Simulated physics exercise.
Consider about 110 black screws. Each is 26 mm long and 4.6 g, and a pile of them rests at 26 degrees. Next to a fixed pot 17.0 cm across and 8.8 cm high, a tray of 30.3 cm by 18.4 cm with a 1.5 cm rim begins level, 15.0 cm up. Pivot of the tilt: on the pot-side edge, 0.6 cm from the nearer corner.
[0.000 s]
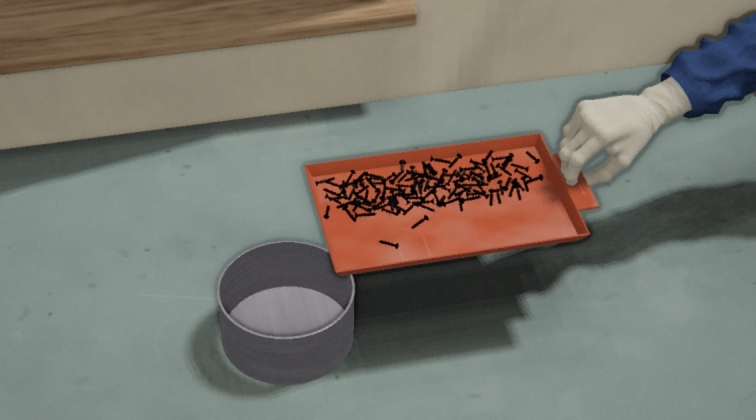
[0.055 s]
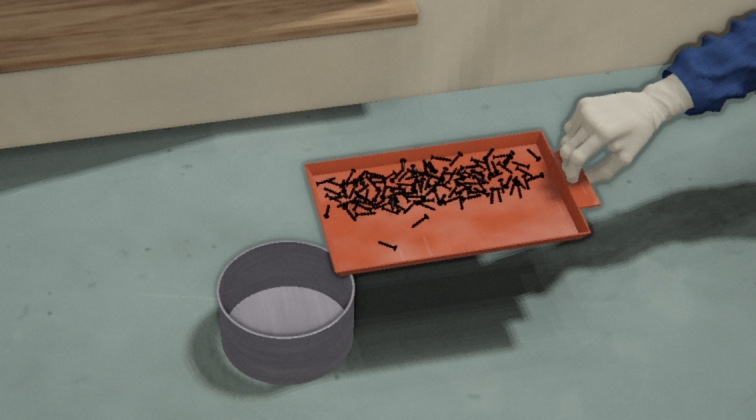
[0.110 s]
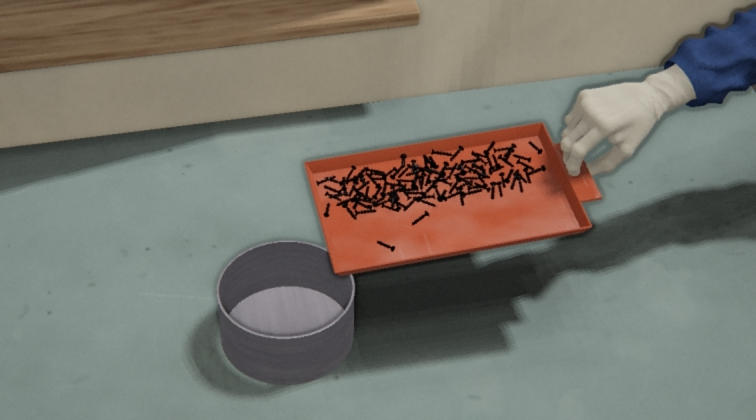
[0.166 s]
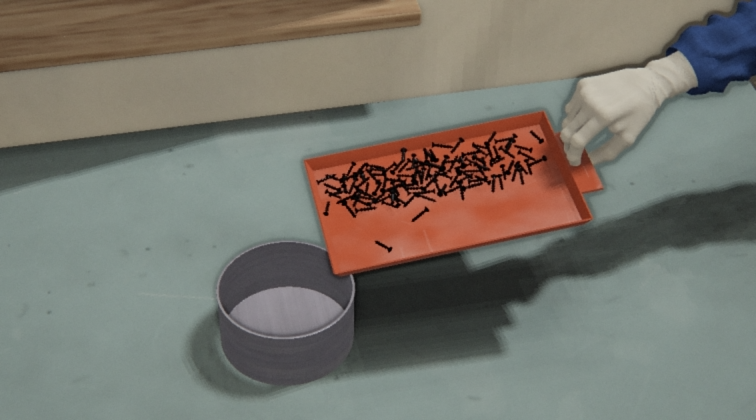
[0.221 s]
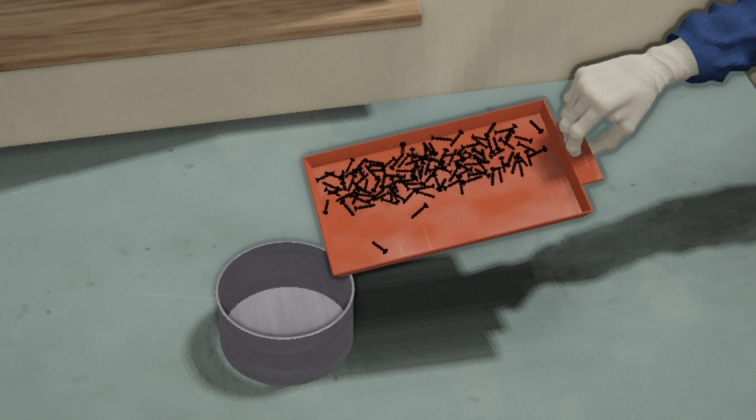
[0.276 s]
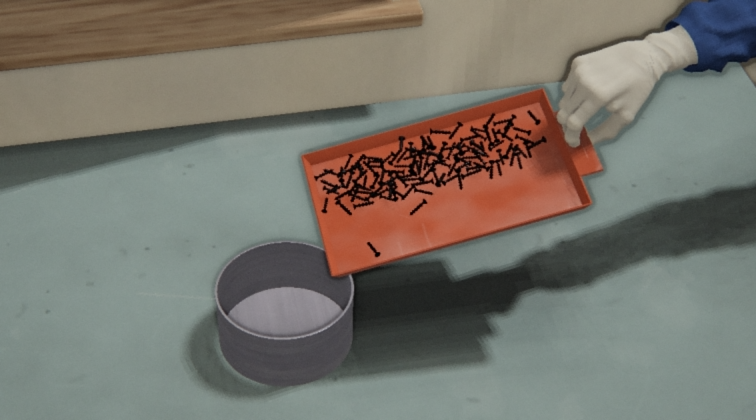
A gloved hand slowly raises the right end of an orange tray of black screws.
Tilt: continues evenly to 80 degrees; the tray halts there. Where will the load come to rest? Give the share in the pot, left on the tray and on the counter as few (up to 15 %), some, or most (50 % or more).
Pot: Most; tray: Few; counter: Some.
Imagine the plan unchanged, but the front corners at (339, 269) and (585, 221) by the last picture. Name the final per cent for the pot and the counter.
Split: Pot = 10, counter = 90.
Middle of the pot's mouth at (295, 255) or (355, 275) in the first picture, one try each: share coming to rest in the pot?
In order, about 20 and about 15 per cent.
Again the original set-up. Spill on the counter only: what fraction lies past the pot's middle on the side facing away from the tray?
Roughly 60 per cent.
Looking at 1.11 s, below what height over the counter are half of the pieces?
The halfway mark is near 4 cm.
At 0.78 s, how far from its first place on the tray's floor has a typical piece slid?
Roughly 12 cm.
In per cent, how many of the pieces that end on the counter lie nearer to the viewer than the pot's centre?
Near 100 in a hundred.
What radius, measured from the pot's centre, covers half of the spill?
Roughly 16 centimetres.
Then, at 0.78 s, tilt 45 degrees; the tray holds 100 %, the pot 0 %.
After 1.11 s, tilt 66 degrees; the tray holds 25 %, the pot 45 %.
After 1.54 s, tilt 80 degrees; the tray holds 0 %, the pot 70 %.
By 2.2 s all is still; pot 75 %, tray 0 %, counter 30 %.
